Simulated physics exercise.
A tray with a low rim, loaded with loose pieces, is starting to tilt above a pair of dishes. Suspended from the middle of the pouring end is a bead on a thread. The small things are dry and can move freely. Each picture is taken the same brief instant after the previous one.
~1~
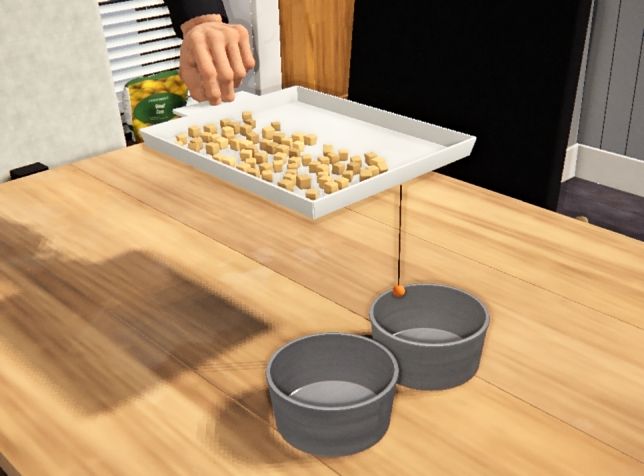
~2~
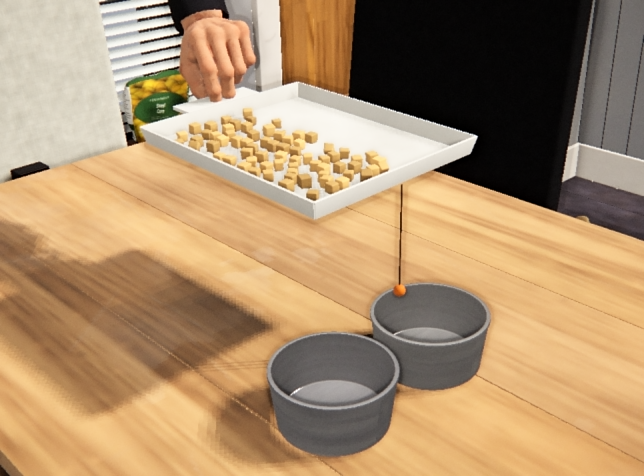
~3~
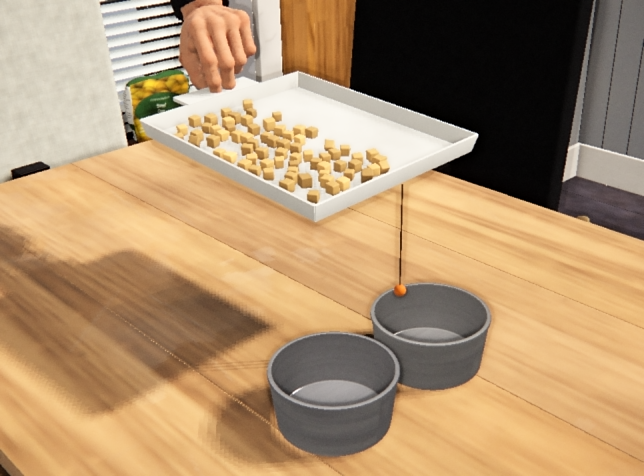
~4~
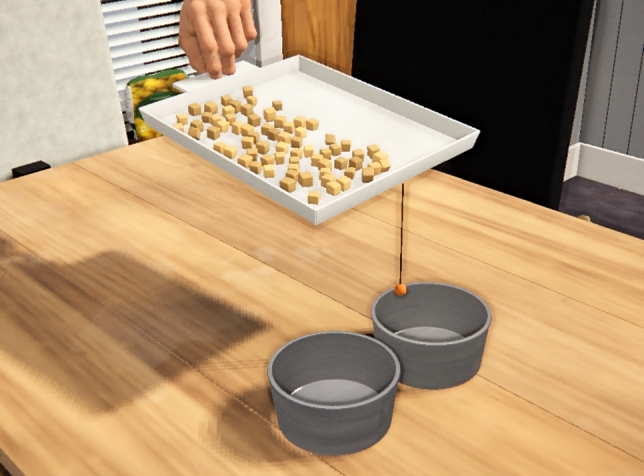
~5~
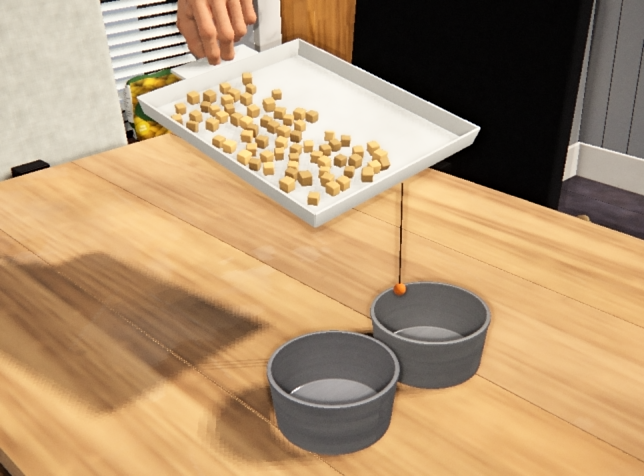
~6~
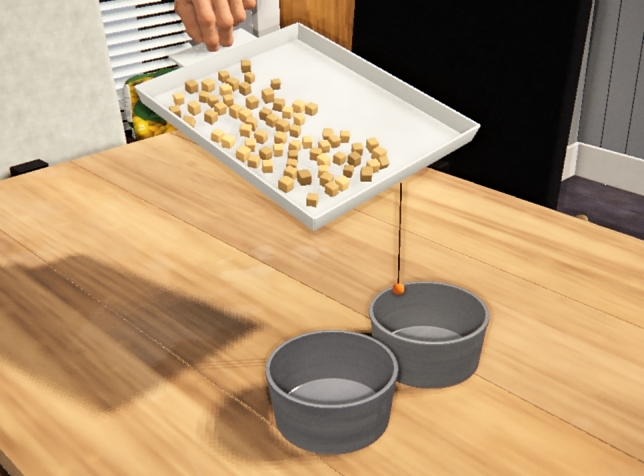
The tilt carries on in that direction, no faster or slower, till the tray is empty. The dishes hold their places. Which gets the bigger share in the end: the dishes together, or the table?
The catch is better than half, if you ask me.
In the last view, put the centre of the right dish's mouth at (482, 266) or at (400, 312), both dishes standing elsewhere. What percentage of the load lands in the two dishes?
Close to 10 in a hundred first, close to 70 in a hundred second.
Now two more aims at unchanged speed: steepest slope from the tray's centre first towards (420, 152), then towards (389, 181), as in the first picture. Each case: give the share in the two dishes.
For the first aim it is 30 in a hundred, for the second 40 in a hundred.
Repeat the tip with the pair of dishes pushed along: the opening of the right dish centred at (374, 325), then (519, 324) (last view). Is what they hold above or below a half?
One: Above a half. Two: Under half.
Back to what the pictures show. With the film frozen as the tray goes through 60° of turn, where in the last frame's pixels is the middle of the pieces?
Centre estimate: (308, 173).
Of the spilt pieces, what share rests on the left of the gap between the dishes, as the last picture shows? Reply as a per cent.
I'd put it at close to 70 per cent.
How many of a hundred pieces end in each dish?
Final split: Left dish some 70 per cent, right dish some 0 per cent.
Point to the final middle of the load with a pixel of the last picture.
Resting centre, last frame: Roughly (341, 408).
Shortly afterwards, tray tipped steeply; the whole lot on the tray.
Next, tray tipped right over; the whole lot on the tray.
Some moments later, tray tipped past a quarter turn; near two thirds in the left dish; a little in the right dish; near a quarter outside both.
In the end, tray tipped past a quarter turn; near two thirds in the left dish; a little in the right dish; near a quarter outside both.
